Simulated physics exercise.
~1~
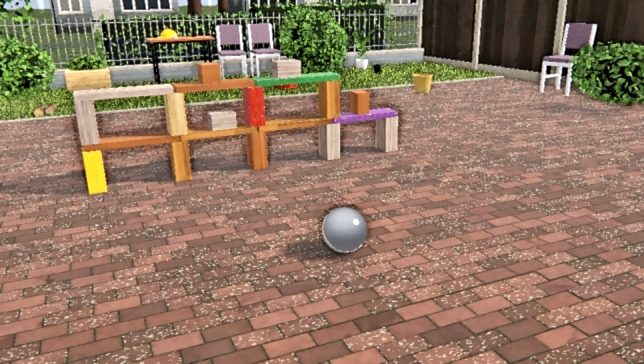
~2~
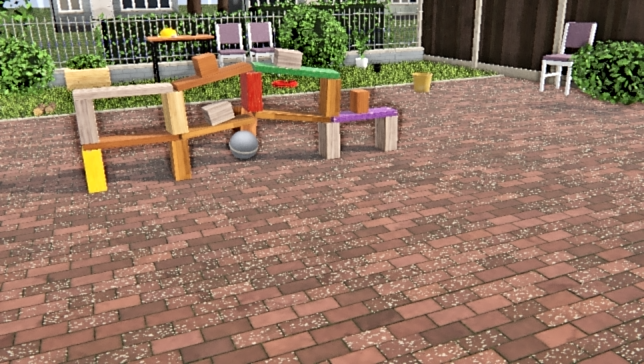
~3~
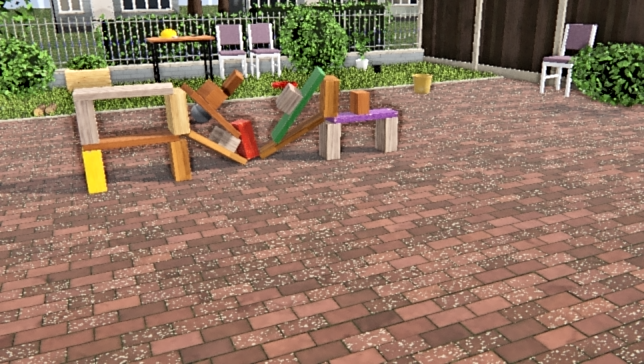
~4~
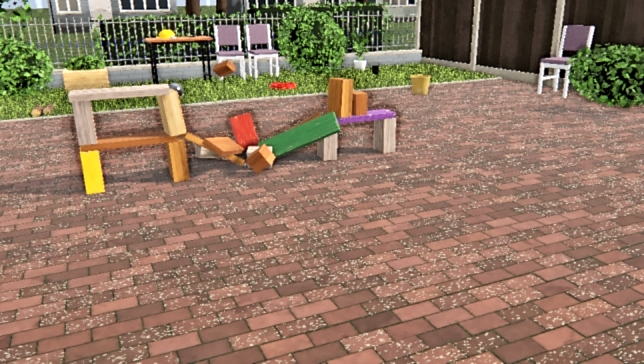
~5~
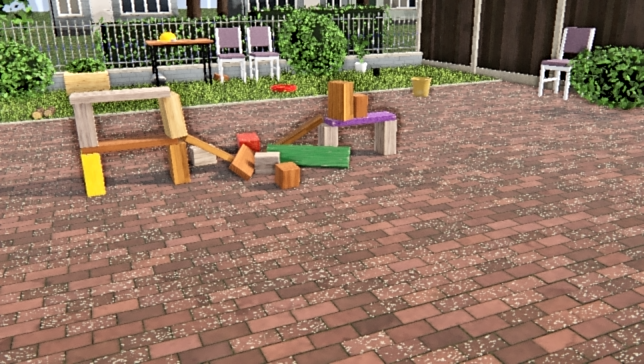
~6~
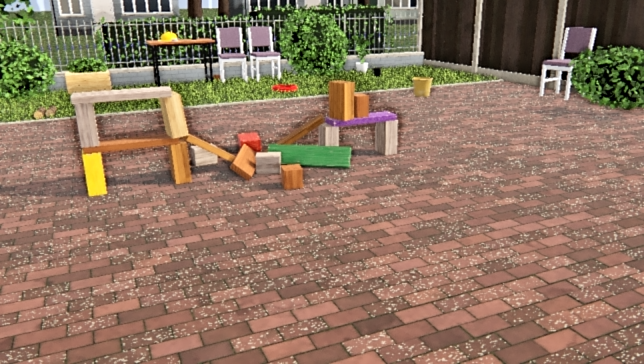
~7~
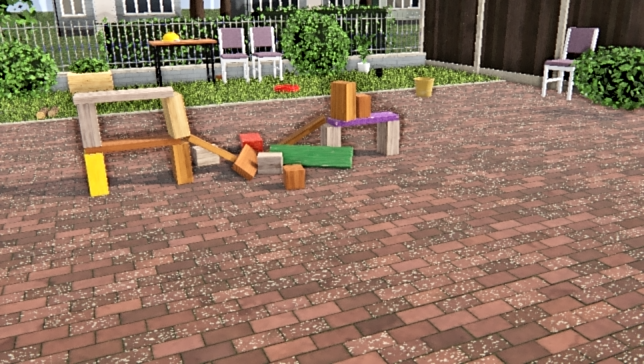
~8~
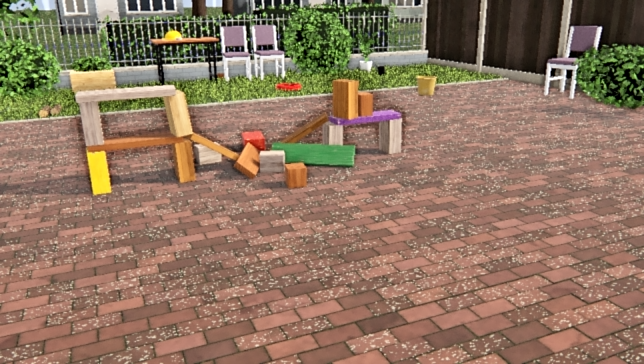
On a brick-paved patio beside a fence and garden chairs, a grey metallic ball rolls away from the viewer towards a two-storey structure of wooden posts and planks. It strikes the middle, and the planks above begin to tilt. The centre then caves in, with the green plank tipping steeply, the red post leaning and loose blocks tumbling as the ball passes through. An orange block drops in front of the heap. At the end, the red post and green plank lie fallen in the middle, while the yellow post and purple plank stay in place.
